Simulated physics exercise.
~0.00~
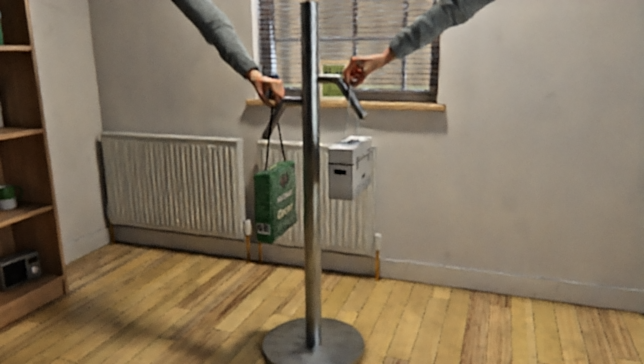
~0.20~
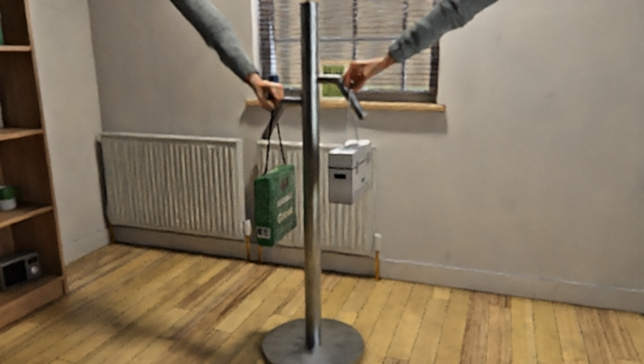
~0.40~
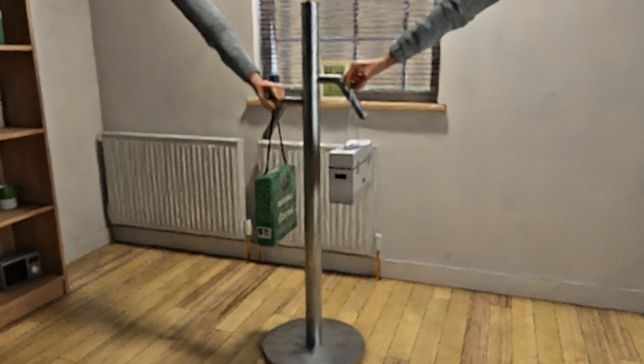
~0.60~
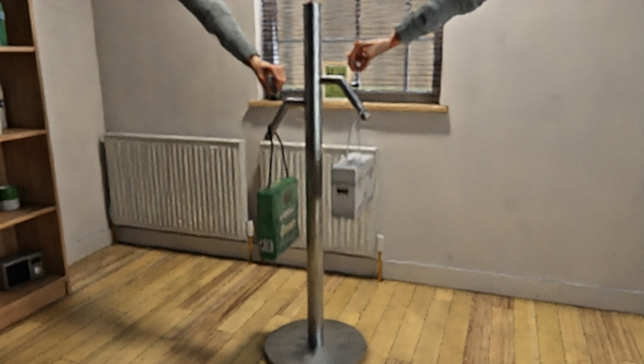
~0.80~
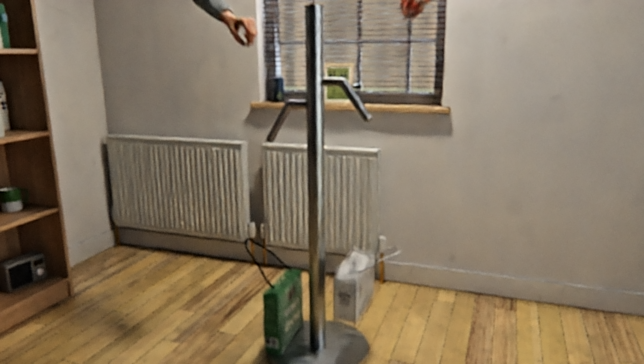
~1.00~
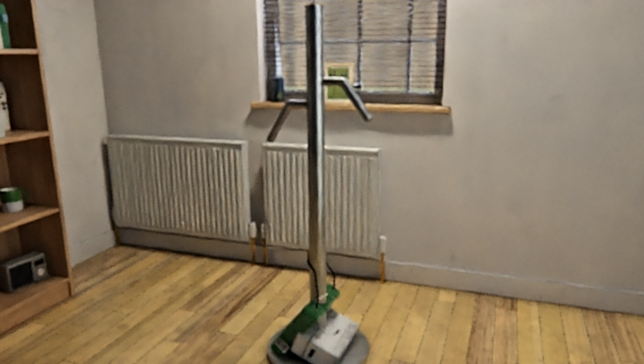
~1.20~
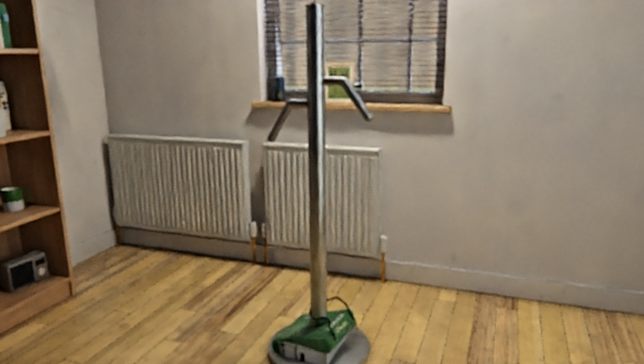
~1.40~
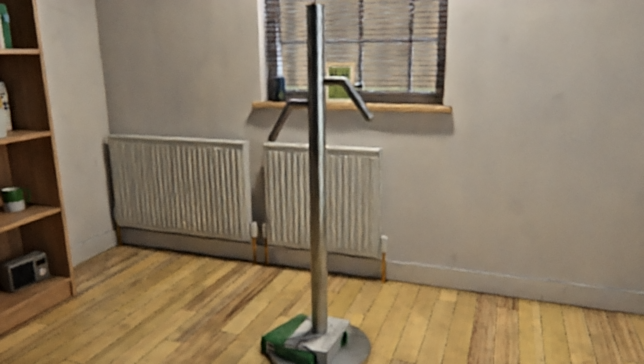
In a room, two hands release a green bag and white case, which both fall.
